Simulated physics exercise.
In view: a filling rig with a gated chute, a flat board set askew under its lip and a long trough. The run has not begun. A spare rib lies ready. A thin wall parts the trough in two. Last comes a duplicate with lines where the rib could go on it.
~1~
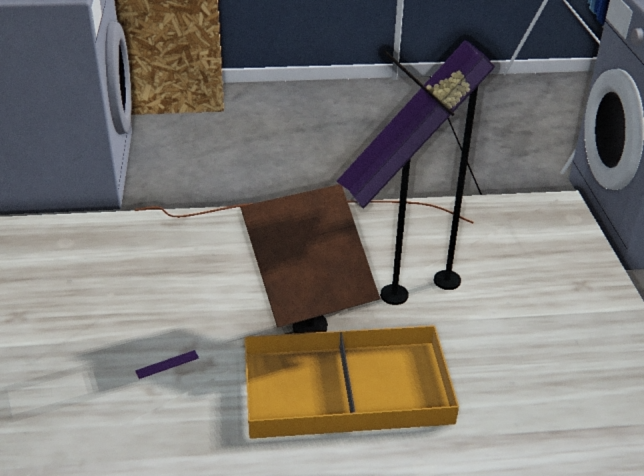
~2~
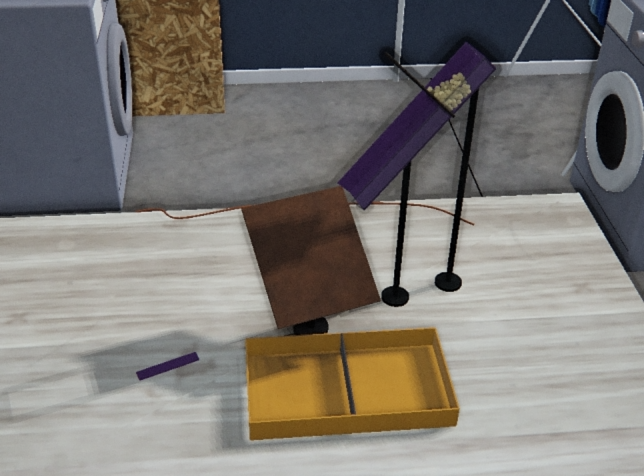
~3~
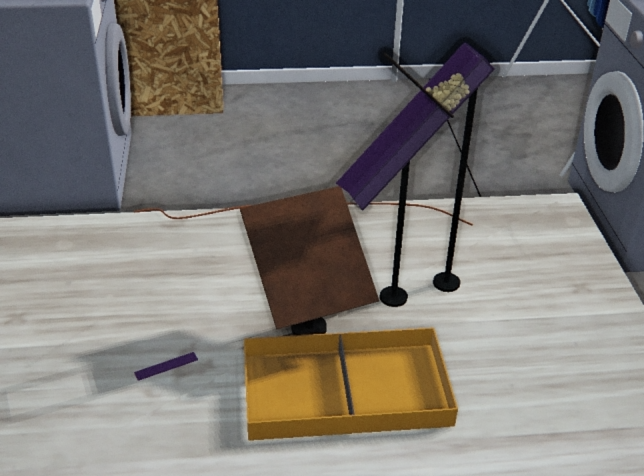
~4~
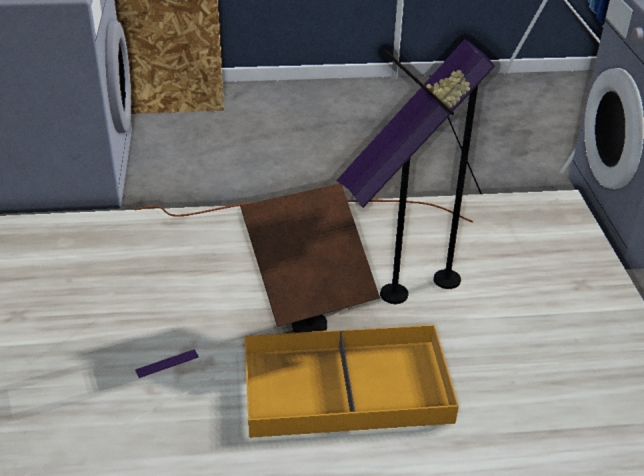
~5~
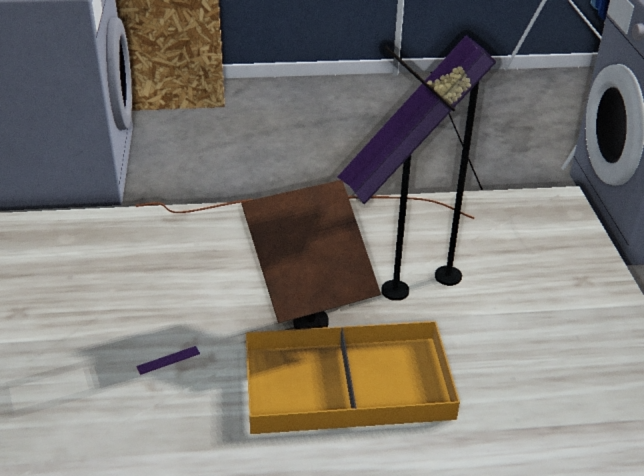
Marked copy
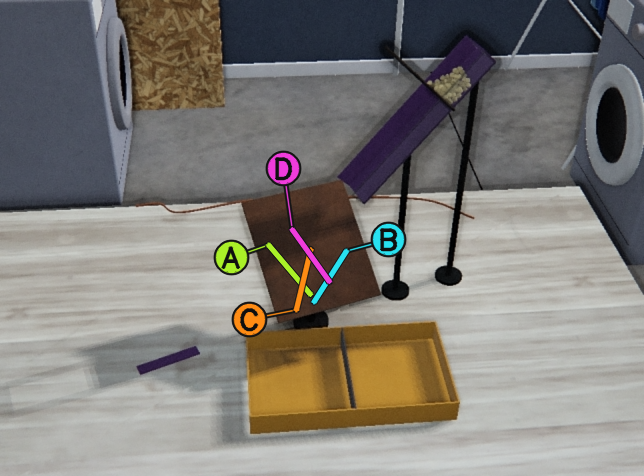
Pale beans resting motionless in a sloping purple chute above a tilted brown board and a divided yellow trough, the view jittering slightly.
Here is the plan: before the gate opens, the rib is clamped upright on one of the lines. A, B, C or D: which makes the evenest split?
Use line A.
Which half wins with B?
The left half.
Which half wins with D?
More lands on the right.
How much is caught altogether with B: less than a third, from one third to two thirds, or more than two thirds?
More than two thirds.
On the marked copy, line A from (268, 244) to (310, 294); line B from (346, 251) to (314, 301); line C from (310, 249) to (296, 309); line D from (292, 229) to (329, 281).
With A, of what is caught, about half in the left half, about half in the right.
With B, of what is caught, all in the left half, none in the right.
With C, of what is caught, most in the left half, a small part in the right.
With D, of what is caught, a small part in the left half, nearly all in the right.
